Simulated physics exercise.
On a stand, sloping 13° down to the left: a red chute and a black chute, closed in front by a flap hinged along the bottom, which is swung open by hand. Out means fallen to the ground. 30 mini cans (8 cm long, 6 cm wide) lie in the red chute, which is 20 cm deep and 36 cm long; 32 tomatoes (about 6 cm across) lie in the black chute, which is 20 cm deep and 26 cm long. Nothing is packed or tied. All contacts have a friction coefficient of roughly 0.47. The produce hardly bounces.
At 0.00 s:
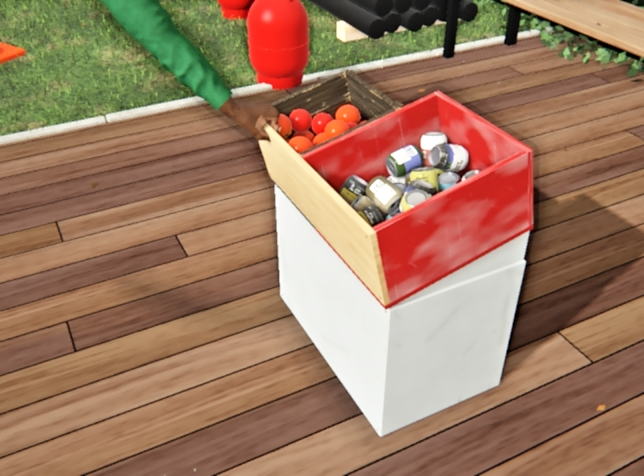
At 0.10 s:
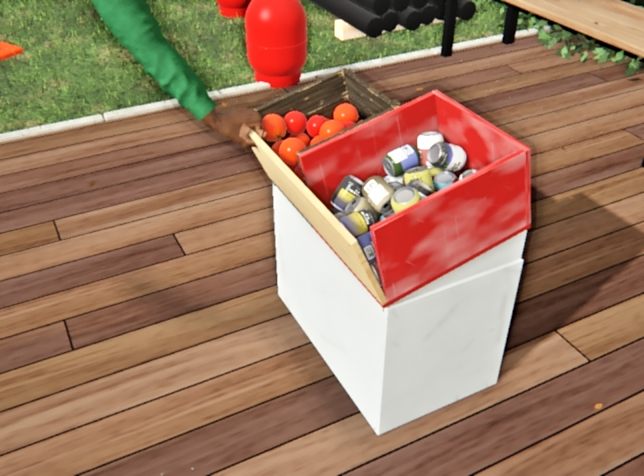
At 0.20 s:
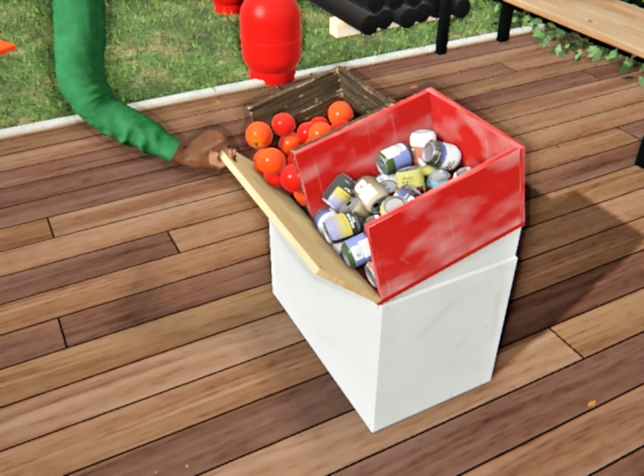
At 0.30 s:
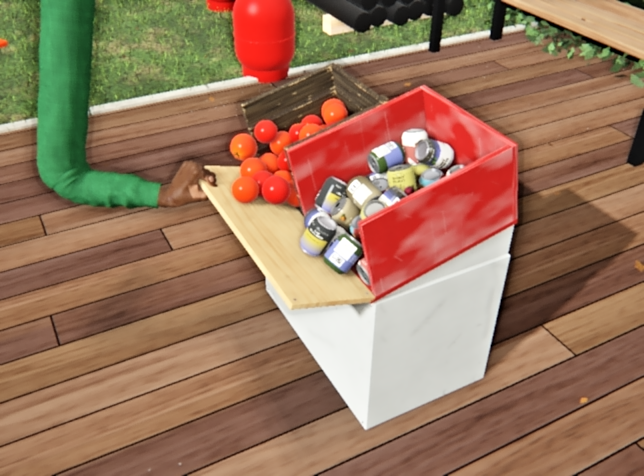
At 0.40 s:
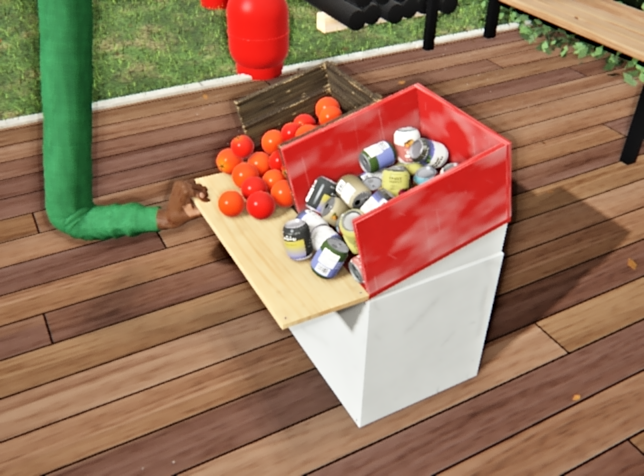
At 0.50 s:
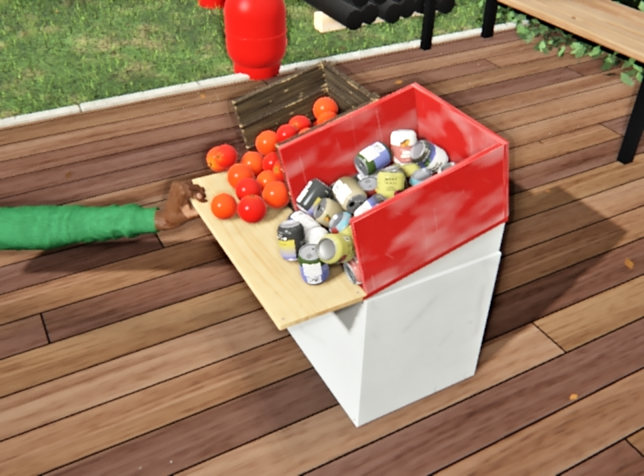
A green-sleeved arm swung down the wooden flap on the front of a red chute and a dark chute, and small cans and red-orange balls slid leftward onto it in a loose pile.
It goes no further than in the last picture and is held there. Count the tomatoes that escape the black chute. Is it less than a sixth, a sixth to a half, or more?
It sheds less than a sixth of them.
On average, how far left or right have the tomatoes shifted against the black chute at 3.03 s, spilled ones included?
Some 10 cm leftwards.
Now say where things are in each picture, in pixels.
In the first frame (each is followed by its nearest rim corner in this view), black chute, (299, 155); red chute, (374, 230); the flap has turned 0°; none has fallen clear.
In the second frame, black chute, (297, 154); the flap has turned 11°.
In the third frame, black chute, (291, 151); the flap has turned 34°.
In the fourth frame, black chute, (285, 149); the flap has turned 60°.
In the fifth frame, black chute, (278, 146); the flap has turned 76°.
In the sixth frame, black chute, (276, 146); red chute, (351, 221); the flap has turned 77°; none has fallen clear.
After 0.91 s, red chute 29 in, 1 out and black chute 31 in, 1 out.
After 1.41 s, red chute 29 in, 1 out and black chute 30 in, 2 out.
After 2.12 s, red chute 29 in, 1 out and black chute 30 in, 2 out.
When it is over (at 3.03 s), red chute 28 in, 2 out and black chute 30 in, 2 out. Asked share, 2 of 32, 6 per cent.
